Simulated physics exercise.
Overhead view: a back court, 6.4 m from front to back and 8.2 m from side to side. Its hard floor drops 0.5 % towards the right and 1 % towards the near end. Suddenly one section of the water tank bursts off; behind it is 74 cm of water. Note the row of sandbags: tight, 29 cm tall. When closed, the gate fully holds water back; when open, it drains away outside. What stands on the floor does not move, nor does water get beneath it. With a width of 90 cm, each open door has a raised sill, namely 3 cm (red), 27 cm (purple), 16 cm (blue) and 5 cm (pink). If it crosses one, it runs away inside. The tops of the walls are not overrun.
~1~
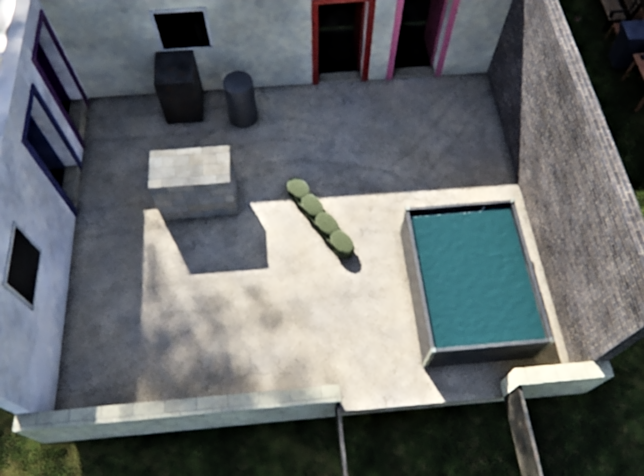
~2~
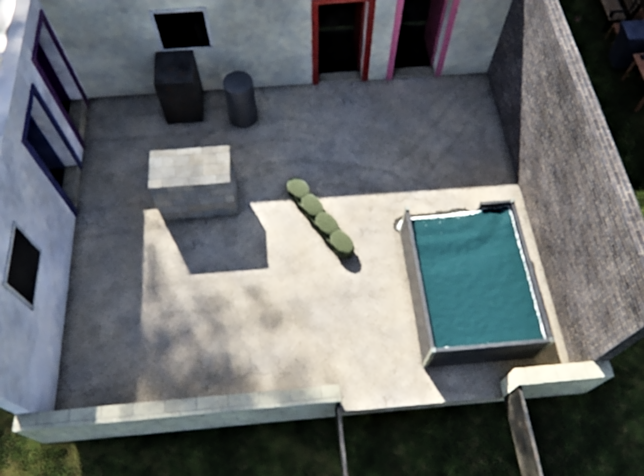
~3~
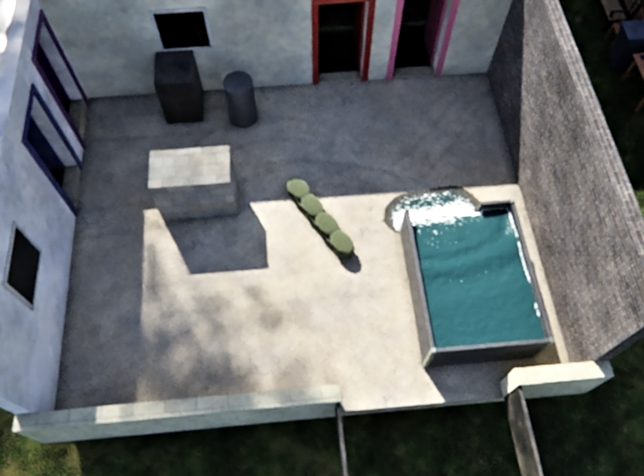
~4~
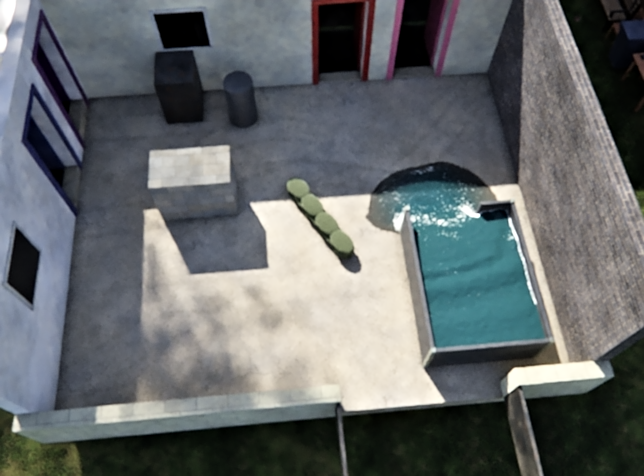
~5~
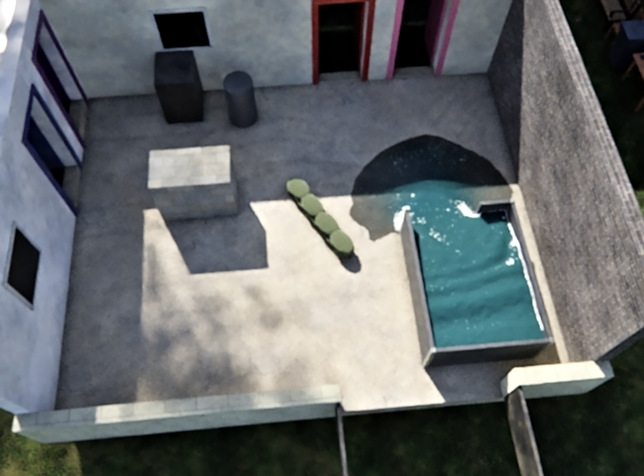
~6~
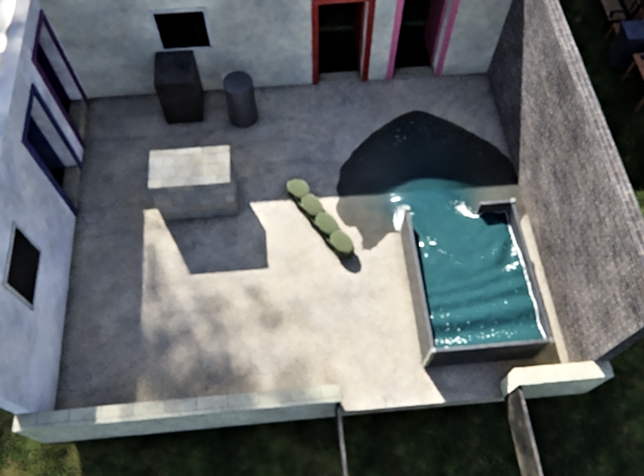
A walled back court with a pale hard floor, partly in shade, is seen from high overhead by a camera that stays still. A grey block stands left of centre, a slanting row of green sandbags lies mid-floor, a dark box and barrel stand by the back wall near red and pink doorways, and a teal-filled tank sits at right. Water bursts from the tank's far side, foaming white, then spreads backward across the floor in a widening dark fan.
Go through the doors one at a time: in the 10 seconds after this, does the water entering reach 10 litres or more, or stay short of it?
The red door tops the limit. The purple door never tops the limit. The blue door never tops the limit. The pink door tops the limit.
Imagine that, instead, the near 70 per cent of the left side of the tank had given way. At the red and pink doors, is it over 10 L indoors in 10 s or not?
Result against the limit at red: Limit held; result at pink: Limit held.
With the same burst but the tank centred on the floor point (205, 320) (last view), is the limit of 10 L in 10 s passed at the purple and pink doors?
Purple door held, pink door held.
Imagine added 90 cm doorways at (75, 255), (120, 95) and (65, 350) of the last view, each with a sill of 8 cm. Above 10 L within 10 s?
First doorway falls short, second falls short, third falls short.
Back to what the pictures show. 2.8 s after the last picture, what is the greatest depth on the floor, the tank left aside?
About 24 cm at most.
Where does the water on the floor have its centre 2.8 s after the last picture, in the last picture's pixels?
At roughly (413, 192).
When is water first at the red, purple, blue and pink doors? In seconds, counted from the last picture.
So red at 0.6 s, purple at 3.4 s, blue at 4.0 s, and pink at 0.2 s.
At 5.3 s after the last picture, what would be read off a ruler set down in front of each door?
Red 9 cm, purple 1 cm, blue 7 cm, pink 12 cm.
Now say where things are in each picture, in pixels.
Still water, 74 cm deep, in the water tank at (474, 273), in the first frame.
The front is at a hidden place, 0.7 m from the gap on the water tank's far side; 0.3 m2 of floor is under water; 74 cm left at the back of the water tank, in the second frame.
Water pours out on the water tank's far side and has run 1.0 m, to (462, 192); typically 12 cm deep outside, 74 cm at the water tank's back, in the third frame.
Water pours out on the water tank's far side and has run 1.4 m, to (453, 168); typically 9 cm deep outside, 74 cm at the water tank's back, in the fourth frame.
The front is at (431, 139), 2.0 m from the gap on the water tank's far side; 4.2 m2 of floor is under water; 74 cm left at the back of the water tank, in the fifth frame.
The front is at (420, 115), 2.6 m from the gap on the water tank's far side; 6.0 m2 of floor is under water; 69 cm left at the back of the water tank, in the sixth frame.
Then, 0.7 s after the last picture water covers 30 % of the floor and is deepest (40 cm) near (427, 226); red door 9 cm at the sill, 3 L in, purple door not reached, blue door not reached, pink door 10 cm at the sill, 32 L in.
Then, 1.5 s after the last picture water covers 35 % of the floor and is deepest (34 cm) near (475, 76); red door 17 cm at the sill, 76 L in, purple door not reached, blue door not reached, pink door 20 cm at the sill, 130 L in.
Then, 2.8 s after the last picture water covers 35 % of the floor and is deepest (24 cm) near (206, 93); red door 16 cm at the sill, 207 L in, purple door not reached, blue door not reached, pink door 21 cm at the sill, 309 L in.
Then, 5.3 s after the last picture water covers 50 % of the floor and is deepest (16 cm) near (215, 93); red door 9 cm at the sill, 291 L in, purple door 1 cm at the sill, 0 L in, blue door 7 cm at the sill, 0 L in, pink door 12 cm at the sill, 408 L in.
Then, 9.3 s after the last picture water covers 85 % of the floor and is deepest (12 cm) near (568, 375); red door 6 cm at the sill, 344 L in, purple door 5 cm at the sill, 0 L in, blue door 6 cm at the sill, 0 L in, pink door 6 cm at the sill, 454 L in.
